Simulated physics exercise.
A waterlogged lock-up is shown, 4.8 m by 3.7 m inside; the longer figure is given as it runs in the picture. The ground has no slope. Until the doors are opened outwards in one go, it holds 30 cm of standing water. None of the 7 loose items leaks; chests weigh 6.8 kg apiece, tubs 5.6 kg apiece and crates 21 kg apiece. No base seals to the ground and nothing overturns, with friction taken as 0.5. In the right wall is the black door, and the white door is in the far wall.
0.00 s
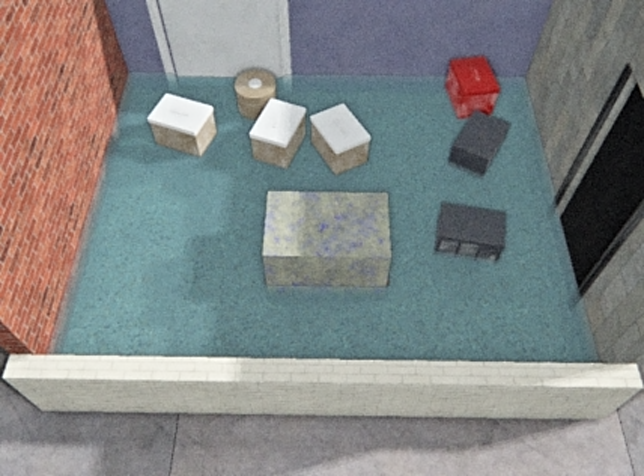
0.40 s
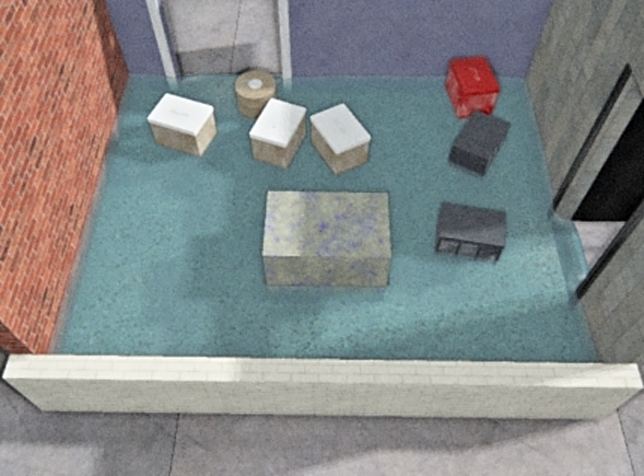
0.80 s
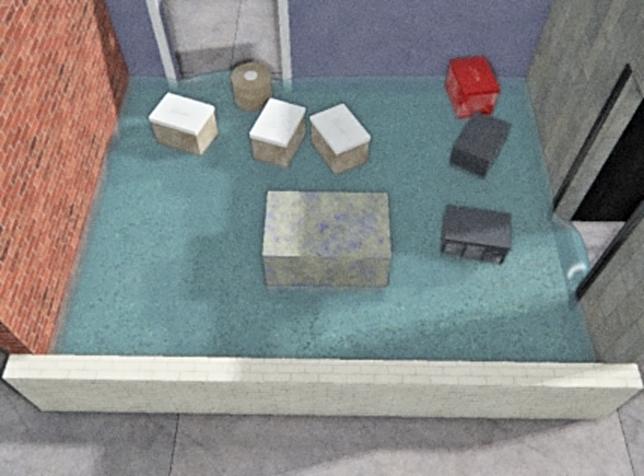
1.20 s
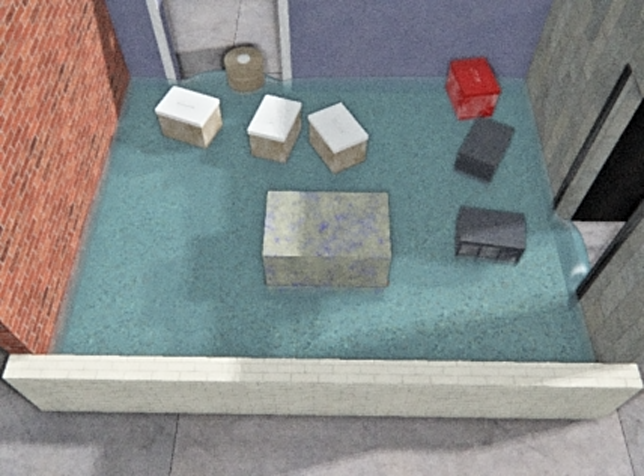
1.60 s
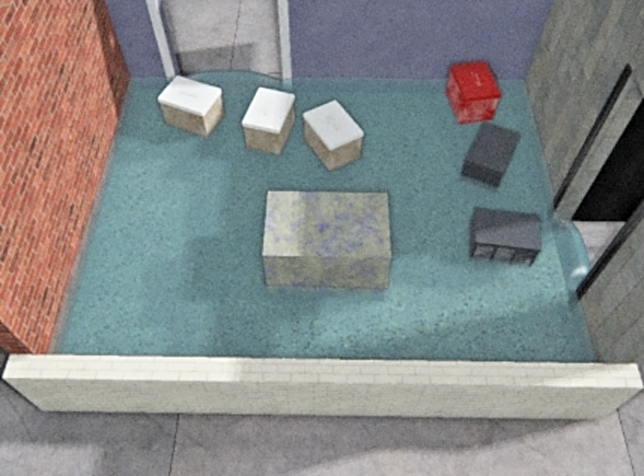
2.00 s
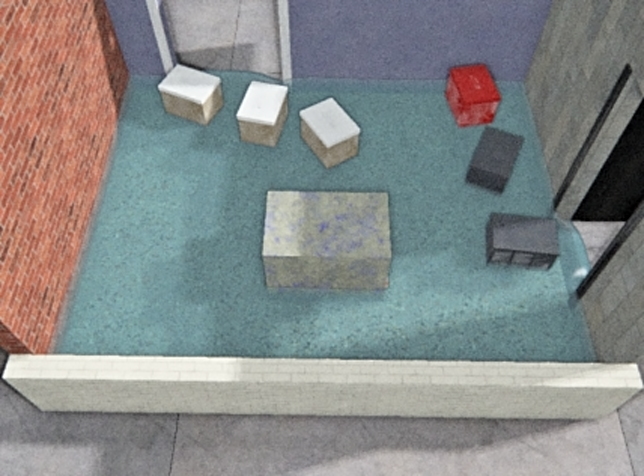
In a flooded lock-up, a white door in the far wall and a black door on the right open onto the standing water. The round tub drifts out through the far doorway, white-topped crates edge after it, dark boxes slide toward the right opening, and the red chest barely shifts.
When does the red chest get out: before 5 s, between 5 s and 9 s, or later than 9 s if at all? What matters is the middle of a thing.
It is washed away after the span, if at all.
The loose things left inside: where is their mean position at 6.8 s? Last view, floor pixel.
About (372, 128).
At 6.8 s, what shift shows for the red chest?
Some 20 cm from the start.
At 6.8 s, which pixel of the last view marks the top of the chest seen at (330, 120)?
Around (282, 89).
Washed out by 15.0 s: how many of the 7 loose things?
The answer is 6.
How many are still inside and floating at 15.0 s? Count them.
I get 1.
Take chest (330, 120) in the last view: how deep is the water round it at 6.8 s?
Roughly 16 cm.
After 3.0 s the red chest is near (471, 85), 0.1 m from its start, afloat; 3 of 7 are out; 4 afloat.
After 6.8 s the red chest is near (471, 100), 0.2 m from its start, afloat; 5 of 7 are out; 2 afloat.
After 11.0 s the red chest is near (474, 107), 0.3 m from its start, afloat; 6 of 7 are out; 1 afloat.
After 15.0 s the red chest is near (486, 128), 0.6 m from its start, afloat; 6 of 7 are out; 1 afloat.
